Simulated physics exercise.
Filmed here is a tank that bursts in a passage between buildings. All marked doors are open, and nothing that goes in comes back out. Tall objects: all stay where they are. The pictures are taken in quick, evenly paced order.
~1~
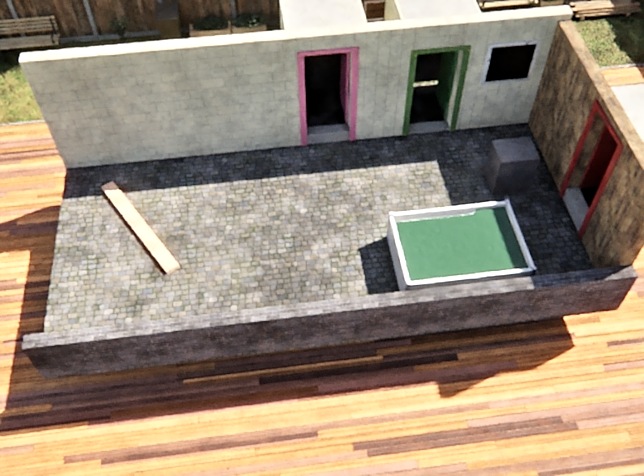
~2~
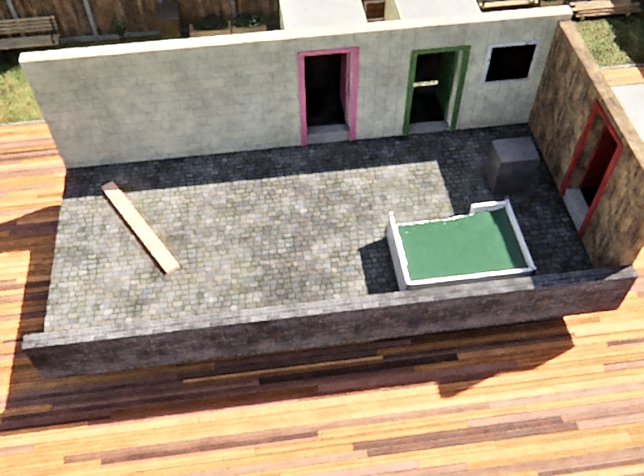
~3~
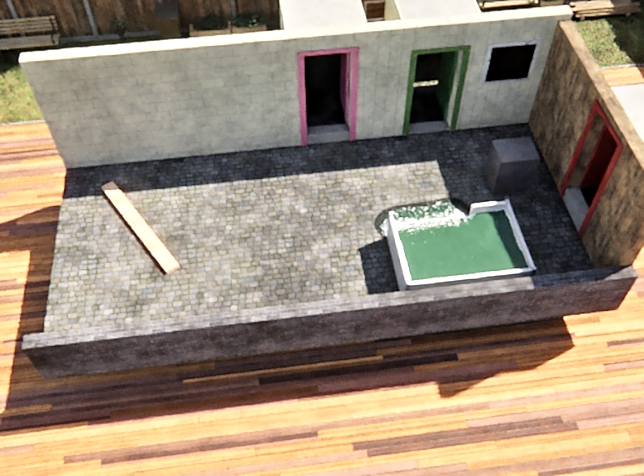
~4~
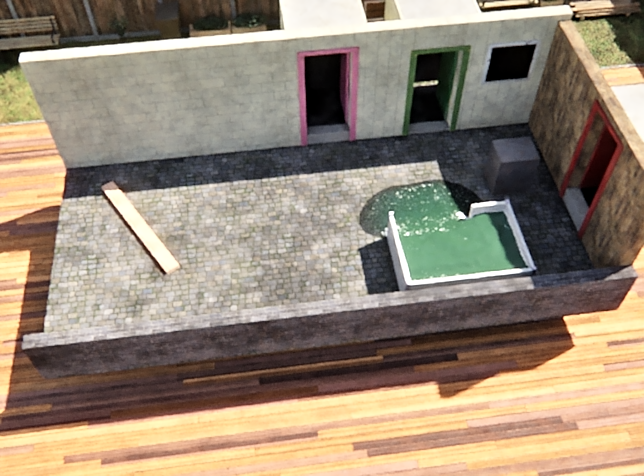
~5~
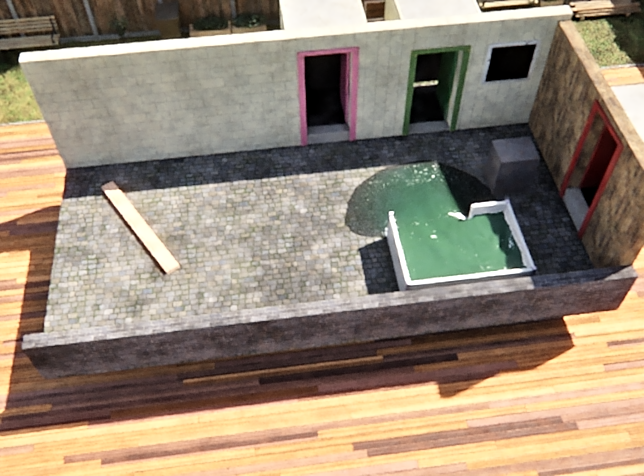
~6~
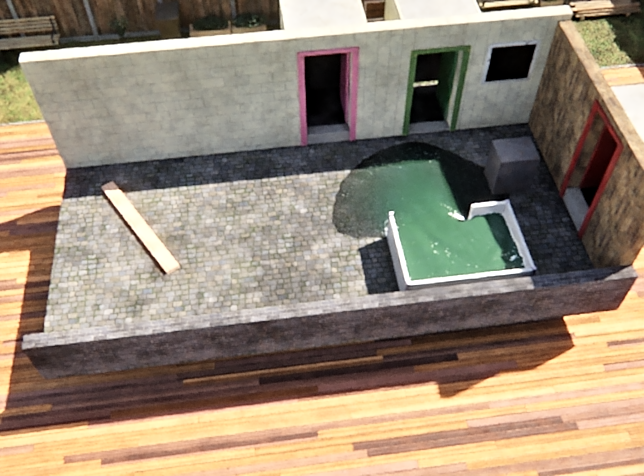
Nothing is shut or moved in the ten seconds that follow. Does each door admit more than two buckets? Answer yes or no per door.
Answers: The pink door: No; the green door: Yes; the red door: No.
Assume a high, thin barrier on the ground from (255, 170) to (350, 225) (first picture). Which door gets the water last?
Last: The red door.
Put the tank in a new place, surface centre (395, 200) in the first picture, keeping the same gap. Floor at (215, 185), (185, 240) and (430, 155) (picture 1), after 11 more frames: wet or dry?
Point by point: Swamped; still bare; swamped.
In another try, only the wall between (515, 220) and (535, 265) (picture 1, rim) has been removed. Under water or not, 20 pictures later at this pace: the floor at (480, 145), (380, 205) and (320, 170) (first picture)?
Going through them, the first would be submerged, the next submerged and the last still bare.
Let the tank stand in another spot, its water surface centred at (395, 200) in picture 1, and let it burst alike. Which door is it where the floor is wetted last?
It's the red-painted one, as it turns out.
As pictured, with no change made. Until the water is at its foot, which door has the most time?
Last comes the red door.
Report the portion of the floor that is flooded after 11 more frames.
Share estimate: About 30 per cent.
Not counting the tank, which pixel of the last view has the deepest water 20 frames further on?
At about (525, 123).
A moment on, water covers 25 % of the floor; the pink door wet at the sill, nothing in, the green door over two buckets in, the red door not reached.
Next, water covers 30 % of the floor; the pink door wet at the sill, nothing in, the green door far over two buckets in, the red door not reached.
Then, water covers 45 % of the floor; the pink door wet at the sill, nothing in, the green door far over two buckets in, the red door wet at the sill, nothing in.
Later, water covers 60 % of the floor; the pink door wet at the sill, nothing in, the green door far over two buckets in, the red door wet at the sill, nothing in.
In the end, water covers 75 % of the floor; the pink door wet at the sill, nothing in, the green door far over two buckets in, the red door wet at the sill, nothing in.
